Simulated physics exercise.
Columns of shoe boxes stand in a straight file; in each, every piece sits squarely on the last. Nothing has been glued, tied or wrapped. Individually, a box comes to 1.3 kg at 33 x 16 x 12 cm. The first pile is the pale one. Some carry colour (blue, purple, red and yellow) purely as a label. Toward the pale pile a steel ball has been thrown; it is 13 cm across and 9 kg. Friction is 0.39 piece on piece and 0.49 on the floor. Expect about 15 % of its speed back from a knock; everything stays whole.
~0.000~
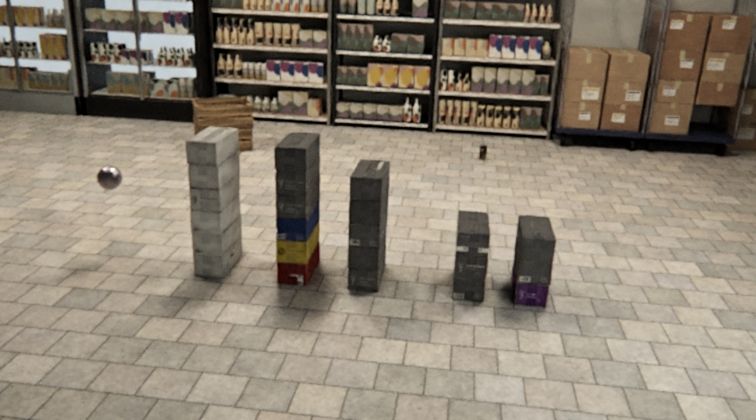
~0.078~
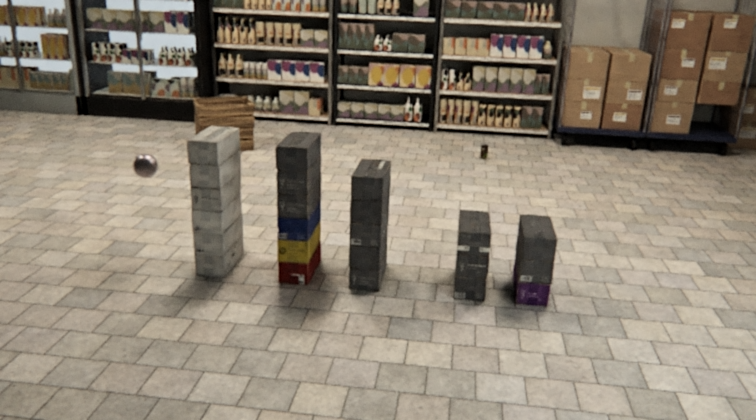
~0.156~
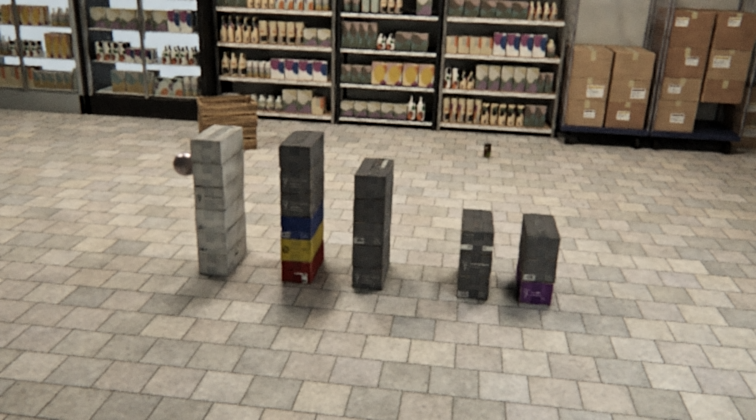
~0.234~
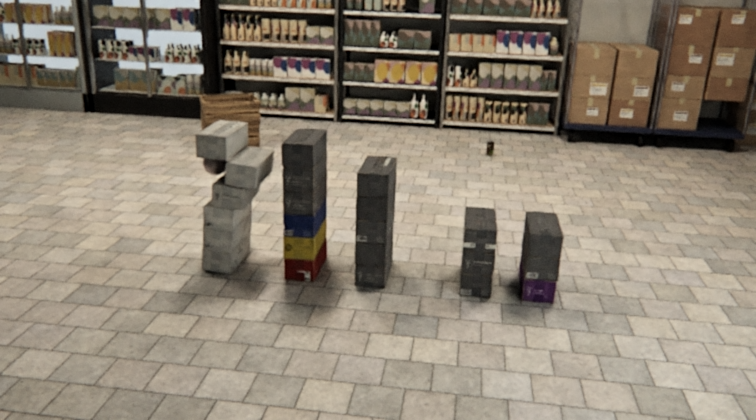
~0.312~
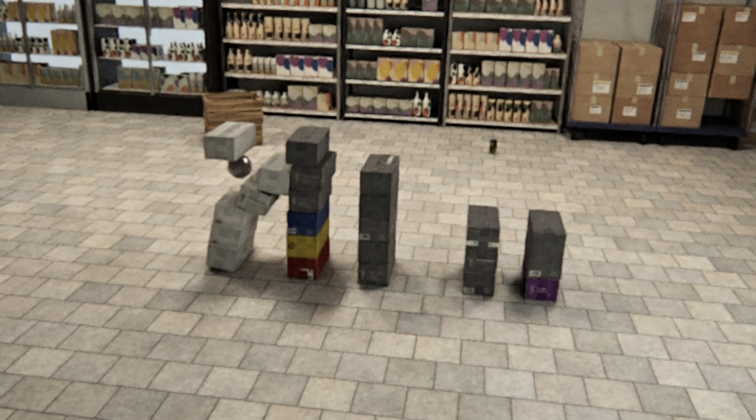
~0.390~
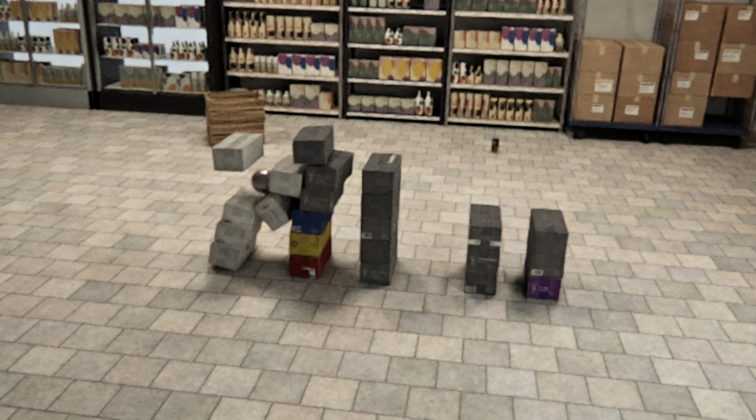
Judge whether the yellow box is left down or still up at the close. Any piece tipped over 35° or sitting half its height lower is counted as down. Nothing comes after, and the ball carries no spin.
At the close the yellow box is down.
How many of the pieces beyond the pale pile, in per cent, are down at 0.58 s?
By then, 5 per cent.
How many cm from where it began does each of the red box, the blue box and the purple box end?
Roughly red 5 cm, blue 30 cm, purple 0 cm.
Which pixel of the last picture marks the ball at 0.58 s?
(288, 211), more or less.
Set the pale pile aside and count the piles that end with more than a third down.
2.
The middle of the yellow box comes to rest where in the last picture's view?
Roughly at (352, 258).
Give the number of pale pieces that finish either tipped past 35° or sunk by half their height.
The answer is 4 of the pale ones.
Around 0.46 s, 3 of the pale pile down; none of the 17 other boxes down, 5 disturbed; yellow box displaced 8 cm; blue box displaced 9 cm.
Around 0.58 s, 3 of the pale pile down; 1 of the 17 other boxes down; yellow box tipped 9°; blue box tipped 7°.
Around 0.88 s, 4 of the pale pile down; 5 of the 17 other boxes down; yellow box 12 cm lower; blue box 12 cm lower.
Around 1.24 s, 4 of the pale pile down; 8 of the 17 other boxes down; yellow box 12 cm lower; red box tipped 3°.
Finally (1.9 s), 4 of the pale pile down; 8 of the 17 other boxes down; yellow box 12 cm lower; blue box 12 cm lower; red box displaced 33 mm. Seen by the last camera, middles, yellow box near (351, 258), blue box near (356, 238).
